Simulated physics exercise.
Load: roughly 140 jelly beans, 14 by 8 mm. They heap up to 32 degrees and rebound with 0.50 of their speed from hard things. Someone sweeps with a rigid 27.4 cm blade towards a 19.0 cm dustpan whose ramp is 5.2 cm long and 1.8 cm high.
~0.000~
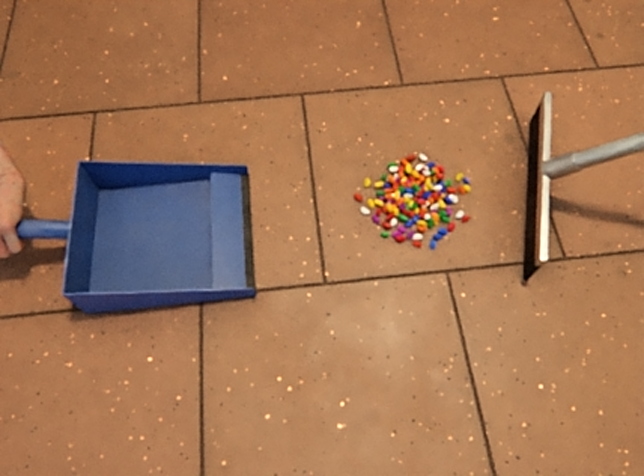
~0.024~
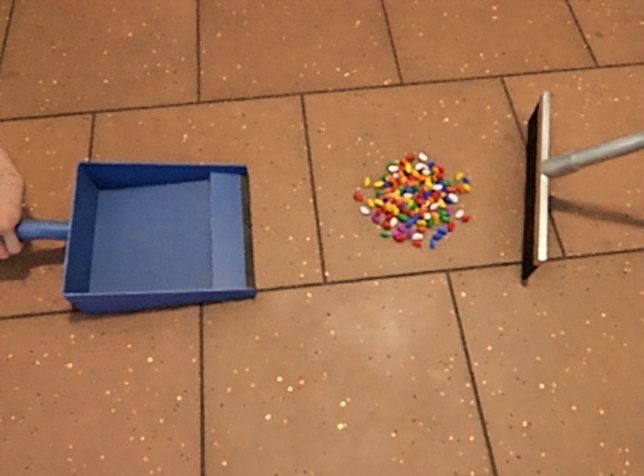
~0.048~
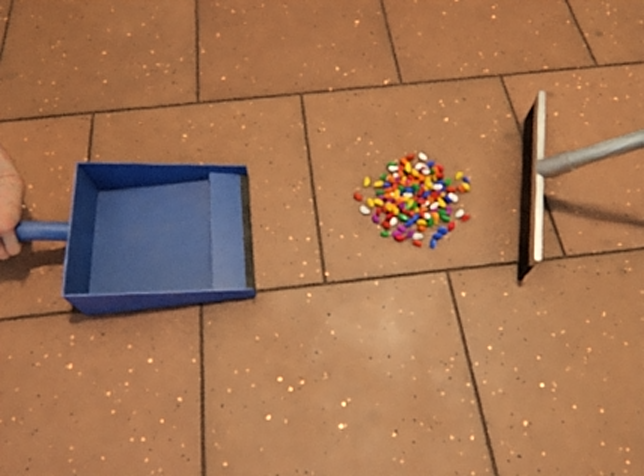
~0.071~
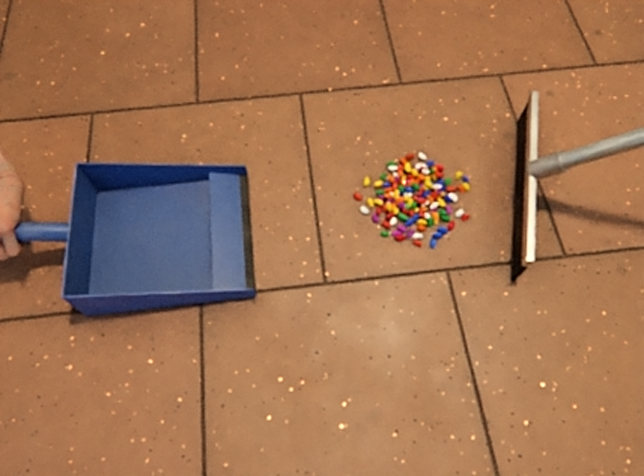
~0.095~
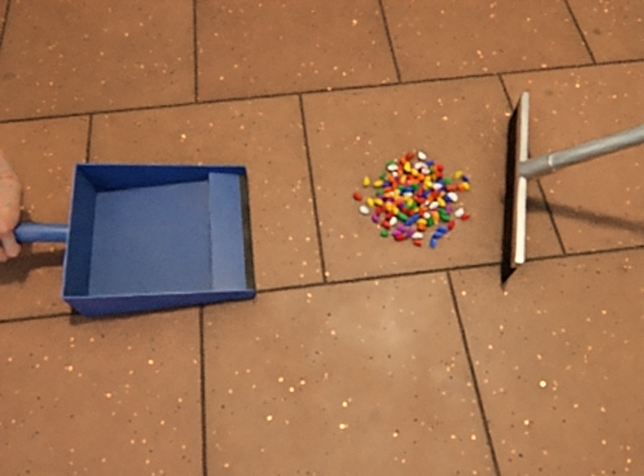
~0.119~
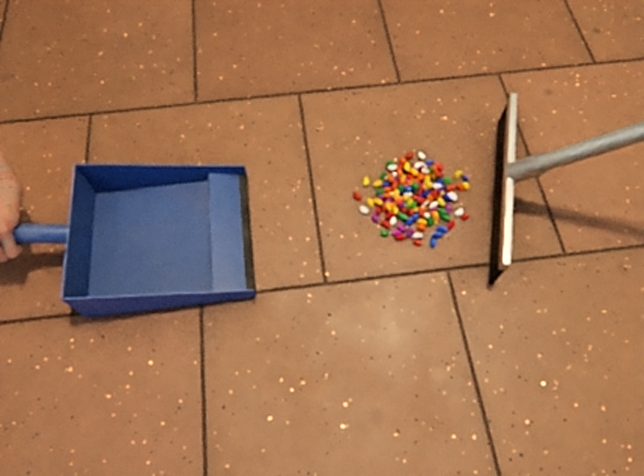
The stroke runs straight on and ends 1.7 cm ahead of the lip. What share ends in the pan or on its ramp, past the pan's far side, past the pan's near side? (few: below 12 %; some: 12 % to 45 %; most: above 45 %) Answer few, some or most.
In the pan or on its ramp: Few; past the pan's far side: Some; past the pan's near side: Few.
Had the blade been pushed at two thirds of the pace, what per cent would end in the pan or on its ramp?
It would be near 0 per cent.
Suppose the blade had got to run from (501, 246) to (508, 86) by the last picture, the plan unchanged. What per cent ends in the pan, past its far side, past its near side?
Pan 5, far 70, near 0.
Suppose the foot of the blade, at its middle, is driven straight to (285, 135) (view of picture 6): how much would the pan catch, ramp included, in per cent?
Some 10 per cent.
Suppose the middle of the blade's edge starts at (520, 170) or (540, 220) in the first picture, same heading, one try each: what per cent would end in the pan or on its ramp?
Some 5 and 5 per cent.
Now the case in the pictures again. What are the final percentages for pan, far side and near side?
Pan 5, far side 30, near side 0.
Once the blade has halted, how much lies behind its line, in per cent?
Roughly 0 per cent.
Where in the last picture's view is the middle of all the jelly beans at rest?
Around (265, 197).
After 0.33 s, middle of the blade 21 cm from the lip; 0 % over the lip, far side 10 %, near side 0 %.
Then, at 0.47 s, middle of the blade 11 cm from the lip; 0 % over the lip, far side 20 %, near side 0 %.
After 0.73 s, middle of the blade 6 cm from the lip; 5 % over the lip, far side 30 %, near side 0 %.
In the end, at 2.1 s, pan 5 %, far side 30 %, near side 0 %, in front of the lip or behind the blade 65 %.
